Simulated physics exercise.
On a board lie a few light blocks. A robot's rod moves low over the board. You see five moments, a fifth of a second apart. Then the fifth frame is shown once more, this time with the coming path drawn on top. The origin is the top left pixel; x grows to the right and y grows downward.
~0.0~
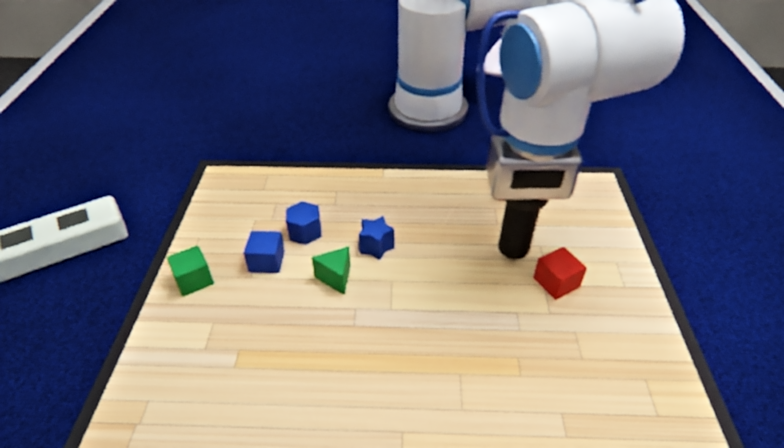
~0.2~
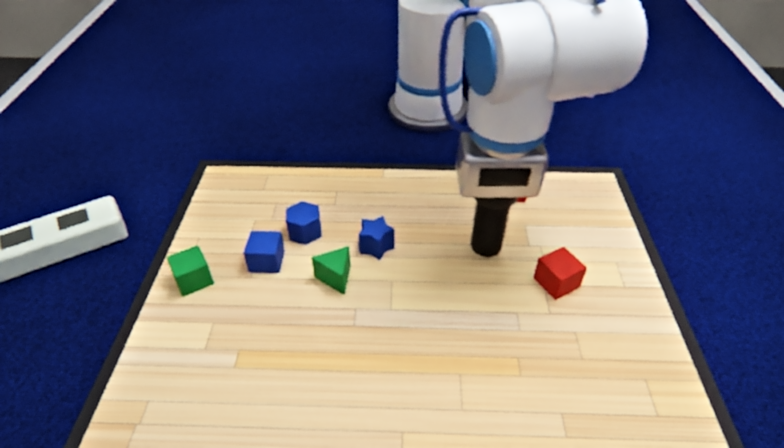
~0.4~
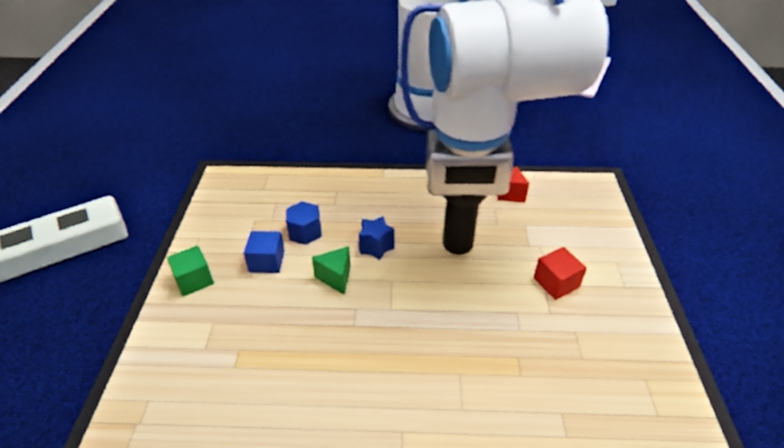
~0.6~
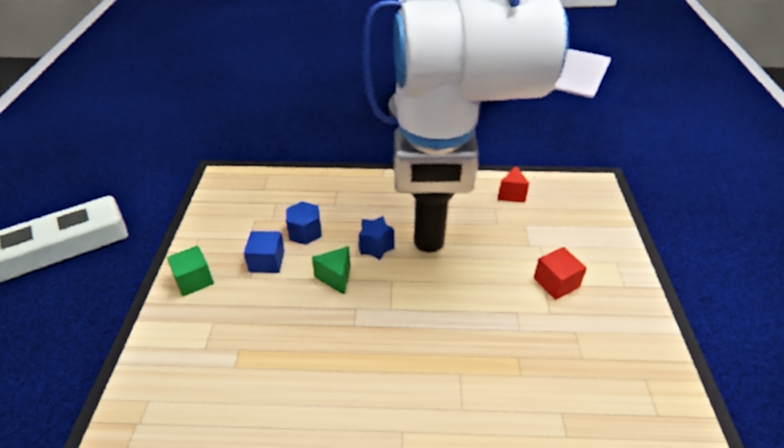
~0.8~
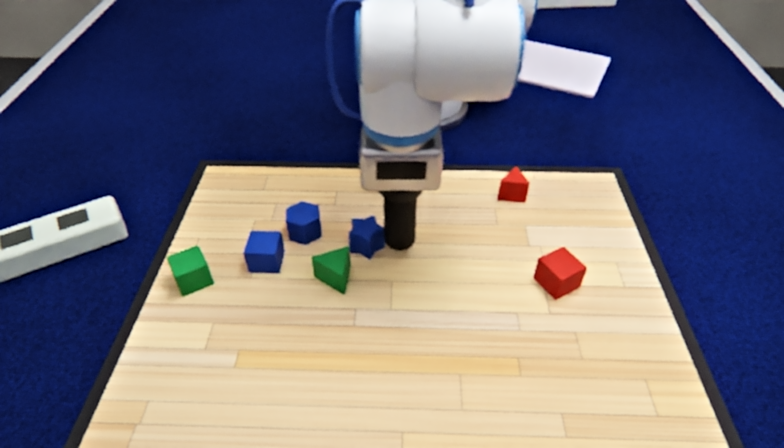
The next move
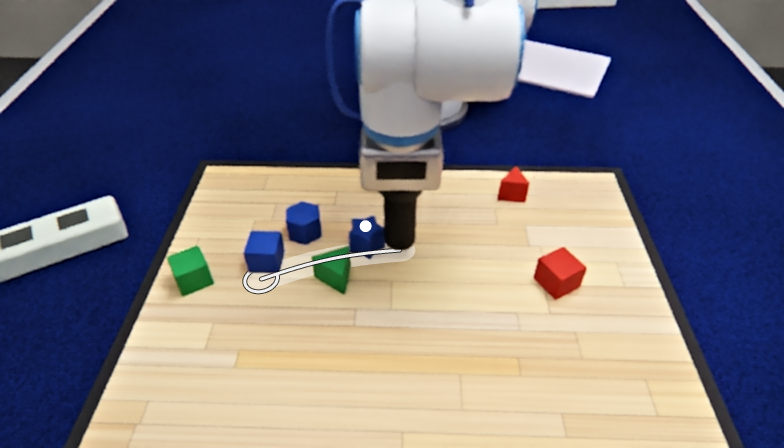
On a wooden board, a robot's rod moves left and nudges a blue star block slightly left.
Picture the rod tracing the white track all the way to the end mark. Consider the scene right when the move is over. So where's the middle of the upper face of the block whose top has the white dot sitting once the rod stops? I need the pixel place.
The spot you're after is about (288, 228) in the image.
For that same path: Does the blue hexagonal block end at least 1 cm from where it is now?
Yes.
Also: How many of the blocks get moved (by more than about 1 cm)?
Of all the blocks, three or more travel more than a centimetre.
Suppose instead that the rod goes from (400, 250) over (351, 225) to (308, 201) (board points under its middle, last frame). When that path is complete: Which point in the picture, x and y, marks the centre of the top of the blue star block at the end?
I'd expect the centre of its top face to be at (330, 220).
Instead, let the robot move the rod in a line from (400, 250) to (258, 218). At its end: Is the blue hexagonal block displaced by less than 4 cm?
Final answer: No.
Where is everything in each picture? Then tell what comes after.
The first picture shows lower end of the rod (514, 249), tops of blocks, blue four-sided block (262, 242), blue hexagonal block (302, 212), green triangle (334, 259), blue star block (375, 227).
The second picture shows rod (486, 247), blocks as before.
The third picture shows rod (458, 245), blocks as before.
The fourth picture shows rod (429, 243), blocks as before.
The fifth picture shows rod (400, 241), blue four-sided block (262, 242), blue hexagonal block (302, 212), green triangle (334, 259), blue star block (366, 226).
The drawn path runs from (400, 250) via (354, 255) and (308, 265), ending at (261, 279); the dot is on the blue star block.
On the path given first. One third of the way, rod (352, 246); blue hexagonal block (299, 211); green triangle (332, 260); blue star block (323, 223), turned 35° clockwise.
Two thirds of the way, rod (306, 255); blue four-sided block (258, 242), turned 15° anticlockwise; blue hexagonal block (290, 204), turned 40° clockwise; green triangle (314, 270), turned 80° anticlockwise; blue star block (293, 227), turned 90° clockwise.
At the end, rod (259, 270); blue four-sided block (239, 241), turned 35° clockwise; blue hexagonal block (290, 204), turned 40° clockwise; green triangle (313, 270), turned 90° anticlockwise; blue star block (288, 228), turned 110° clockwise.
